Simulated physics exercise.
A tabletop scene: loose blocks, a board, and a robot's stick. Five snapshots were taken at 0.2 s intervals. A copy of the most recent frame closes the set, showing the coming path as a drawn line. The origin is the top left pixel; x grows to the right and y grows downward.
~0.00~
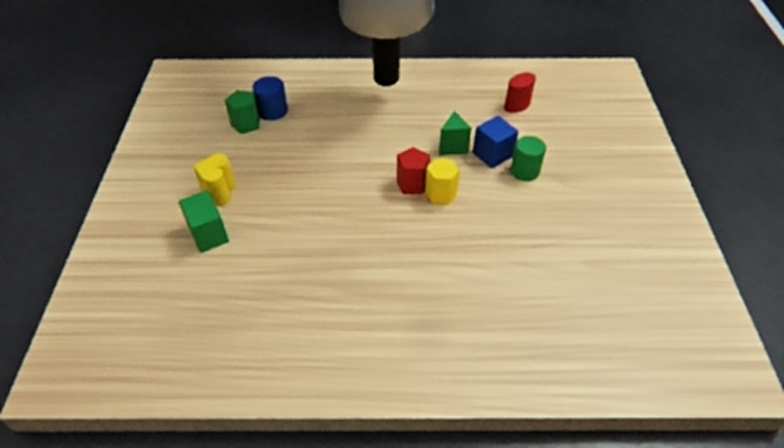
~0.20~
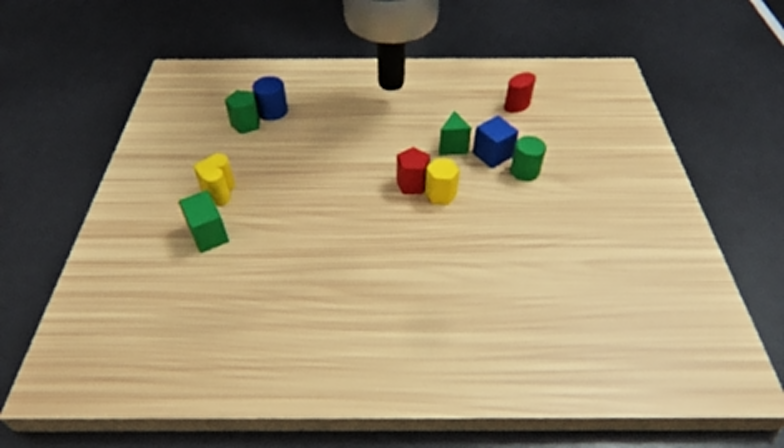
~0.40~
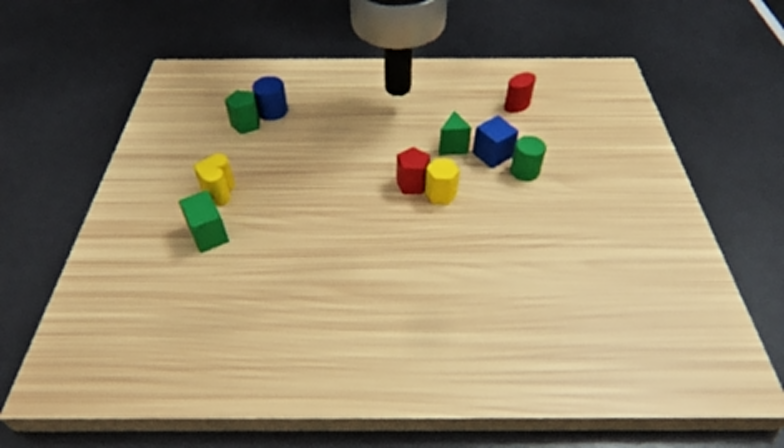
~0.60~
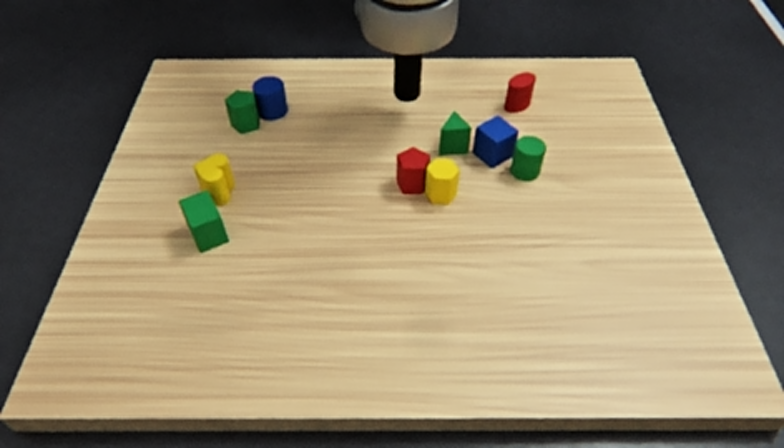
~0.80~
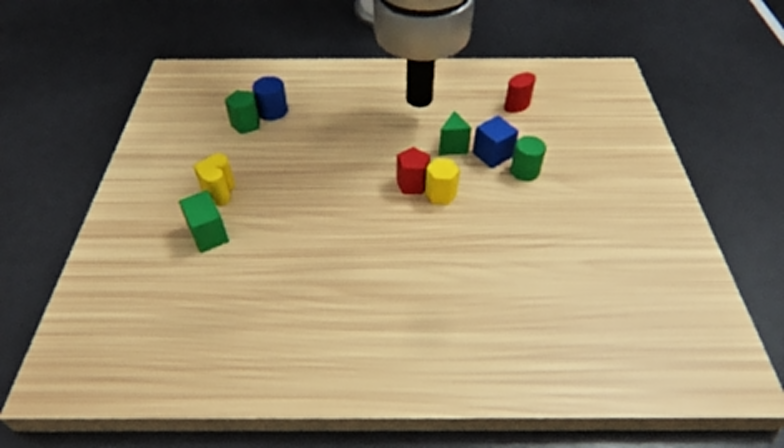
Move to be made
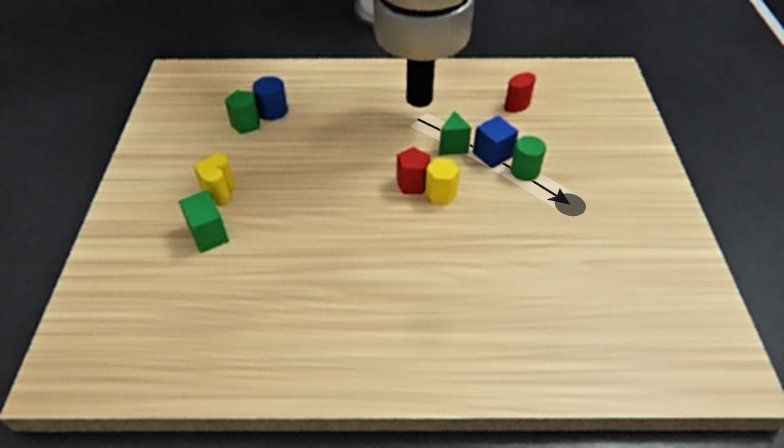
A robot's black stick moves slightly right and down while the colored blocks stay still.
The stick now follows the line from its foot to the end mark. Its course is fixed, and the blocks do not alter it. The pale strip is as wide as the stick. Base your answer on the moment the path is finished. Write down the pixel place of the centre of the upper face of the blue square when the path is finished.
At (613, 190).
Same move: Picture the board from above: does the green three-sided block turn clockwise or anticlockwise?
Looking down on the board, it turns clockwise.
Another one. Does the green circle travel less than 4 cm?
No, that is not what happens.
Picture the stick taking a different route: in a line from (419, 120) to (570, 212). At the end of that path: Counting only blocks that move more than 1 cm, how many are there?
Moved: More than two.
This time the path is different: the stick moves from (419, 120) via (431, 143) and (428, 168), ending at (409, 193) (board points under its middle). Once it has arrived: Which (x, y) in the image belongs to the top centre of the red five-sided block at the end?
Most likely (390, 183).
The line goes from (419, 120) by way of (492, 157) to (570, 205).
On the path given first. One third of the way, stick at (470, 125); green three-sided block at (466, 133), turned 65° clockwise; blue square at (501, 130), turned 15° anticlockwise.
Two thirds of the way, stick at (522, 153); green three-sided block at (475, 139), turned 110° clockwise; blue square at (552, 159), turned 20° anticlockwise; green circle at (585, 169).
At the end, stick at (577, 186); yellow hexagonal block unmoved; green three-sided block at (475, 139), turned 110° clockwise; blue square at (613, 190), turned 40° anticlockwise; green circle at (648, 192).
